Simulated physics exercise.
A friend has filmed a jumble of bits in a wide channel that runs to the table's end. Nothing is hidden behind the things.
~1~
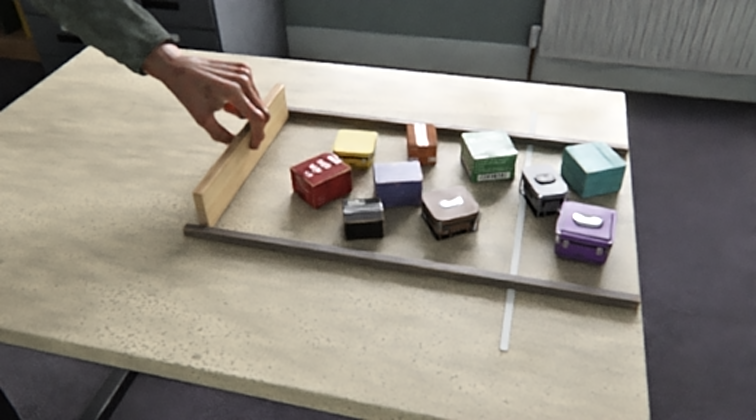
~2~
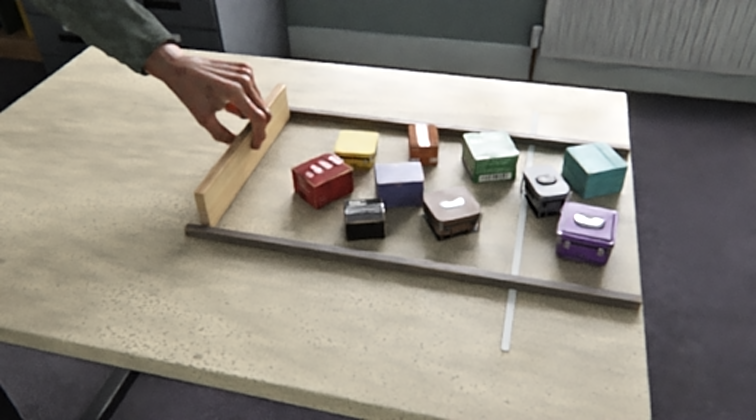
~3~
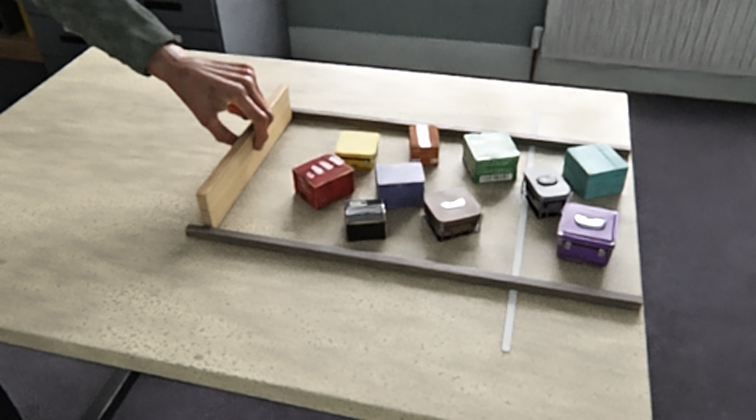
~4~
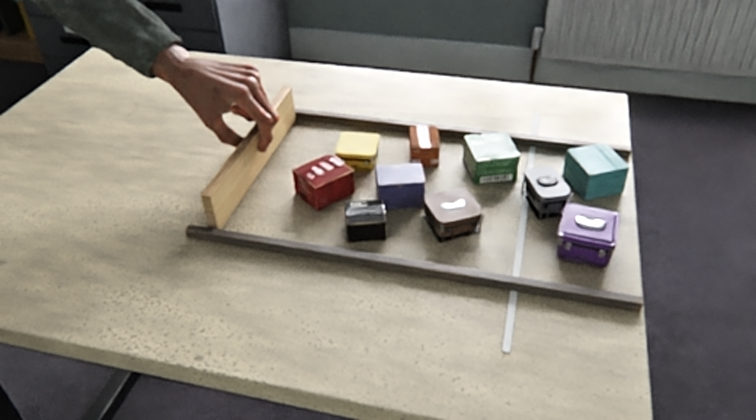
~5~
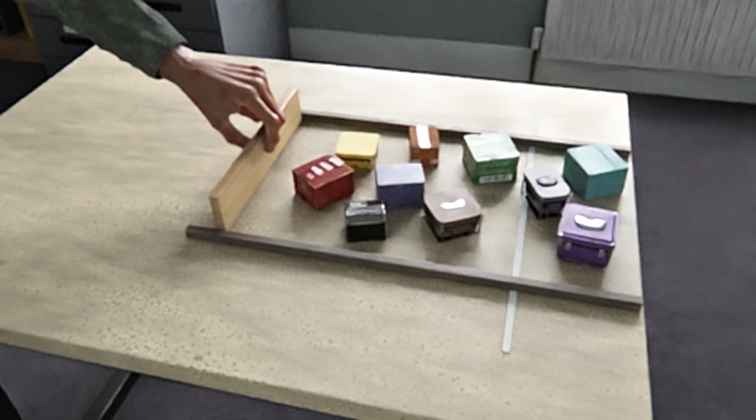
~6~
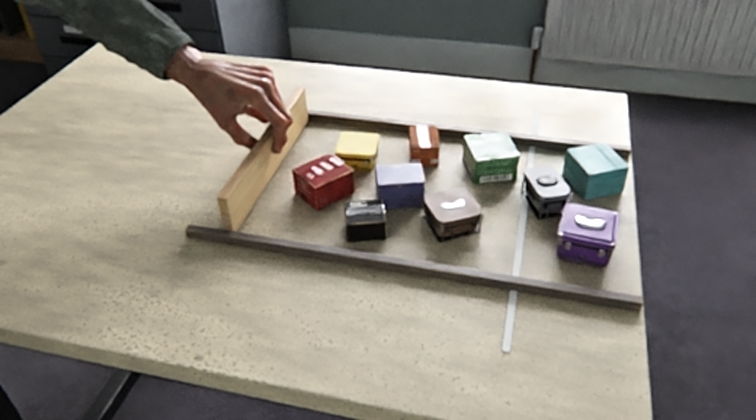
We see a hand holding a wooden board upright at the left of a channel on a table, sliding it slightly right toward scattered colourful boxes, which stay essentially still, with a gap remaining between them and the board.
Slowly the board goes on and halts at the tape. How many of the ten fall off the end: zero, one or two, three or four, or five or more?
Here the number that fall off is one or two.
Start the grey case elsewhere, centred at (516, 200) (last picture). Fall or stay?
Then it stays on.
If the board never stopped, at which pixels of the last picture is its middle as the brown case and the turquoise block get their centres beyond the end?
At (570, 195) for the brown case; at (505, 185) for the turquoise block.
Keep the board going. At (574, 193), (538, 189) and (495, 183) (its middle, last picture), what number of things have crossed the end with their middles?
The counts: 6, 3 and 0.
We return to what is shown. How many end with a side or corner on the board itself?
In contact: 4.
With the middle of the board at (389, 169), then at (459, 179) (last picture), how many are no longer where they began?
The counts are 7 and 8.
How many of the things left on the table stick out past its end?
1 of them.
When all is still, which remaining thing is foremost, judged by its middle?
That is the grey case.
Soon after, none off yet; turquoise block at rest near (595, 171); purple case at rest near (587, 235); grey case at rest near (545, 192).
Then, none off yet; turquoise block at rest near (595, 171); purple case at rest near (587, 235); grey case moving near (552, 193).
By the end, the number that fall off is one or two; fallen, purple case and turquoise block.
